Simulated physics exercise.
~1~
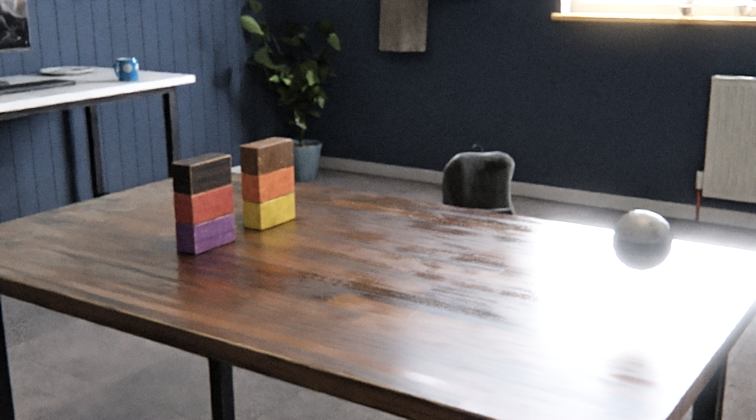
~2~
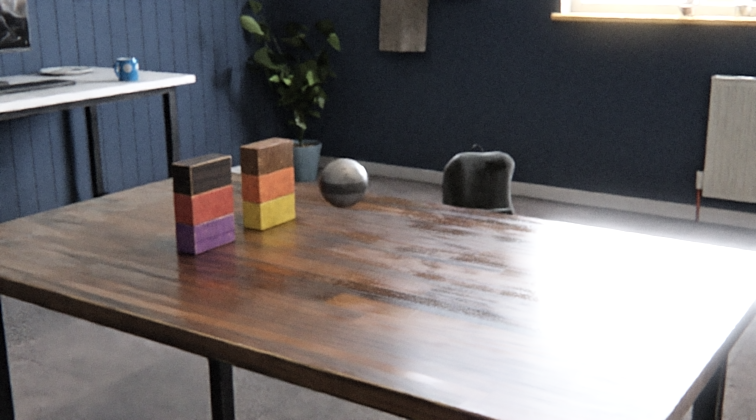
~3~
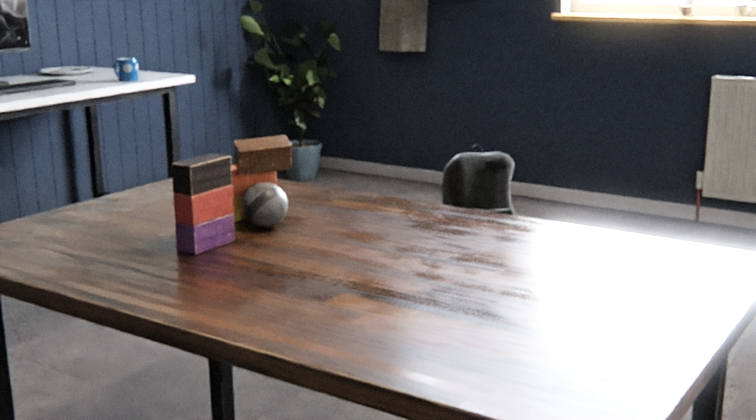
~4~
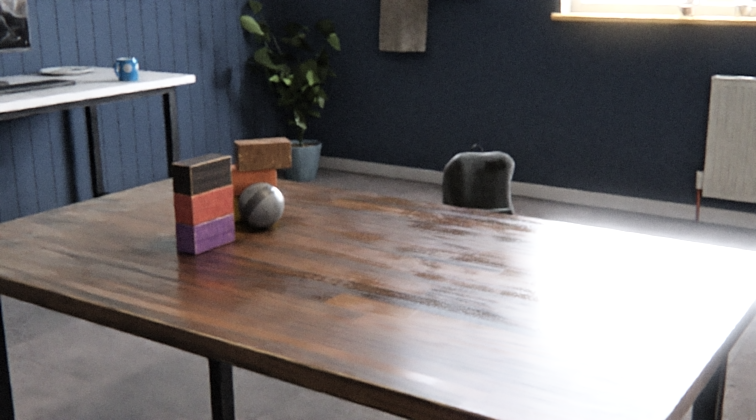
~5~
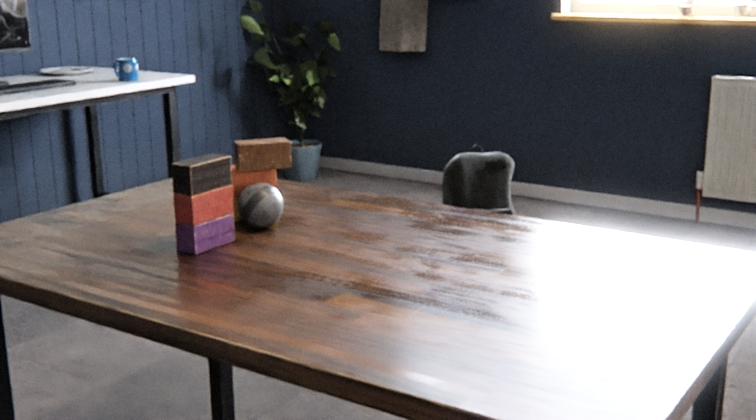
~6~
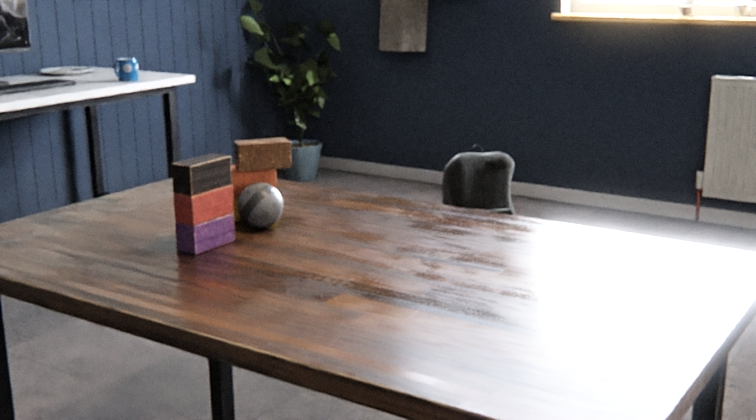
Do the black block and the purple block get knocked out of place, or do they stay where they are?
They both stay where they are, with the black block still on top of the left stack and the purple block still at its base.
On a dark wooden table, a grey ball moving left, knocking the right block stack askew and resting beside the untouched left stack.
